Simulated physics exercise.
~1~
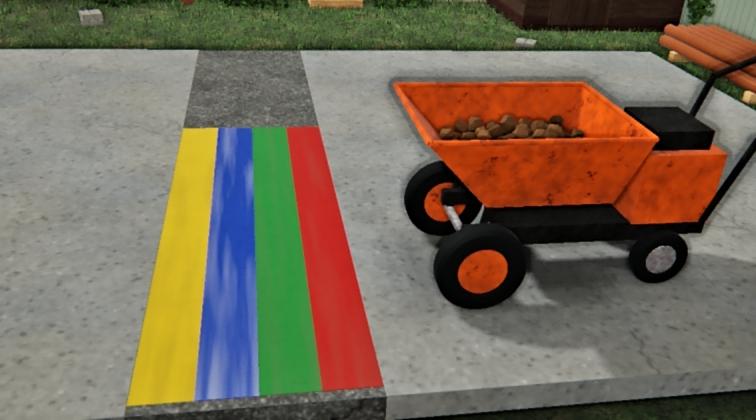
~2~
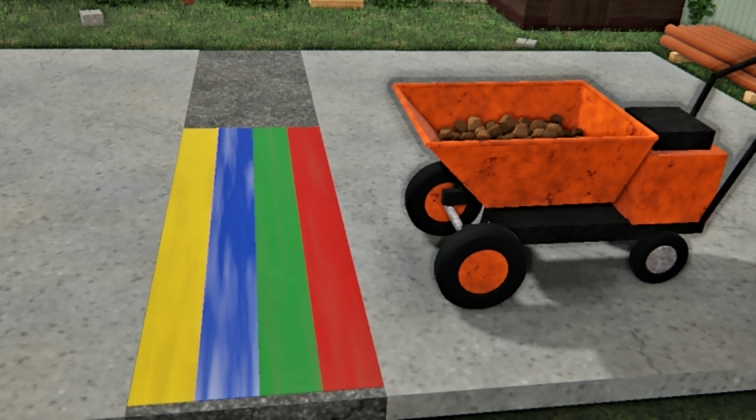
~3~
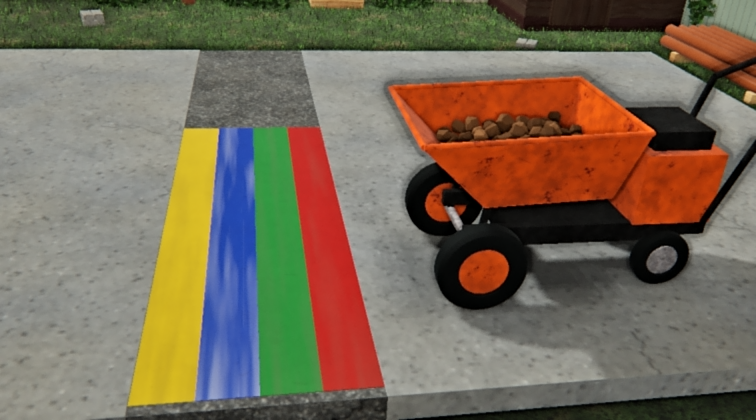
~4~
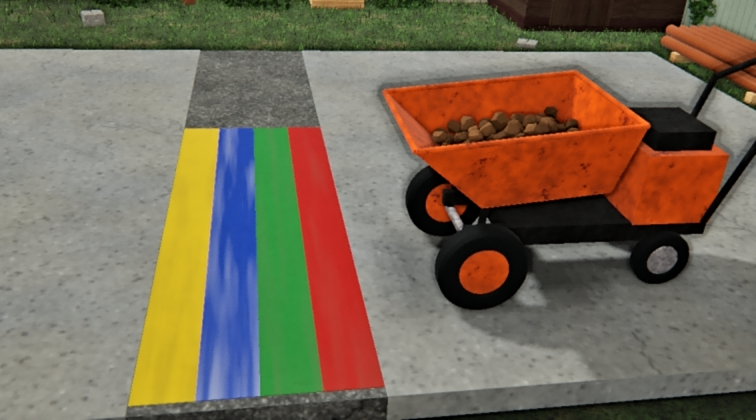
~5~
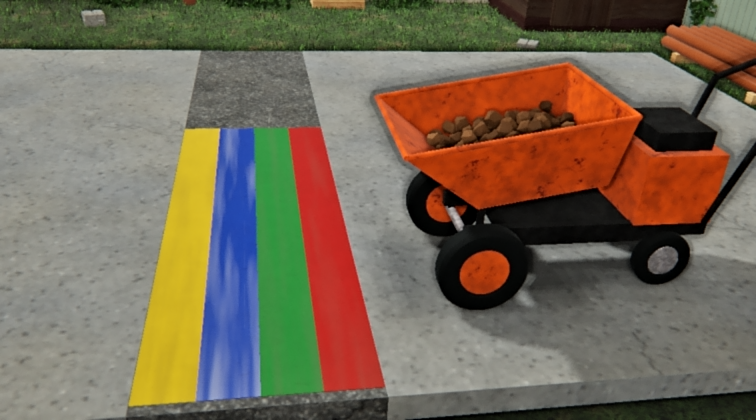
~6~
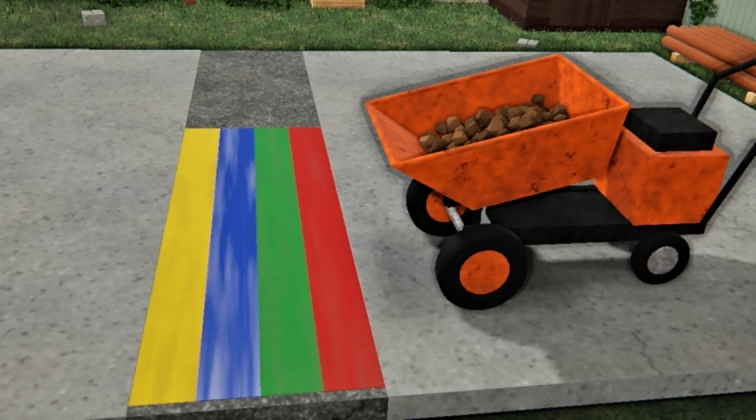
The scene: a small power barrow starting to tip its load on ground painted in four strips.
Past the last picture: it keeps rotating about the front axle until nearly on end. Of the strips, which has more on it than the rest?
I would say the green one.
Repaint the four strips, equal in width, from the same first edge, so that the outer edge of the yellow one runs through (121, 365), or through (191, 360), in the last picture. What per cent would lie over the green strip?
40 % and 20 %.
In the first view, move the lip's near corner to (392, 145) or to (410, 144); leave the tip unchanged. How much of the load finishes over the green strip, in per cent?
Roughly 20 and 30 percent respectively.
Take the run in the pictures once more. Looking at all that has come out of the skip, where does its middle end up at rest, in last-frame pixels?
Resting centre, last picture - approx. (262, 266).
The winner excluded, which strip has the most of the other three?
Rank 2: That blue strip.
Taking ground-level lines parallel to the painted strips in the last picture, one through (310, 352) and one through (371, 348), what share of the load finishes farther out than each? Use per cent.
I'd say about 60 and about 70 in a hundred.
Just after the last frame, skip tipped steeply; every one in the skip.
A moment on, skip tipped right over; the larger part in the skip; just a few over the red strip; about a tenth over the green strip.
Further on, skip tipped right over; roughly a third in the skip; just a few over the red strip; roughly a third over the green strip; roughly a quarter over the blue strip; about a tenth over the yellow strip; just a few off the paint.
When it is over, skip tipped right over; roughly a third in the skip; just a few over the red strip; roughly a third over the green strip; roughly a quarter over the blue strip; about a tenth over the yellow strip; just a few off the paint.
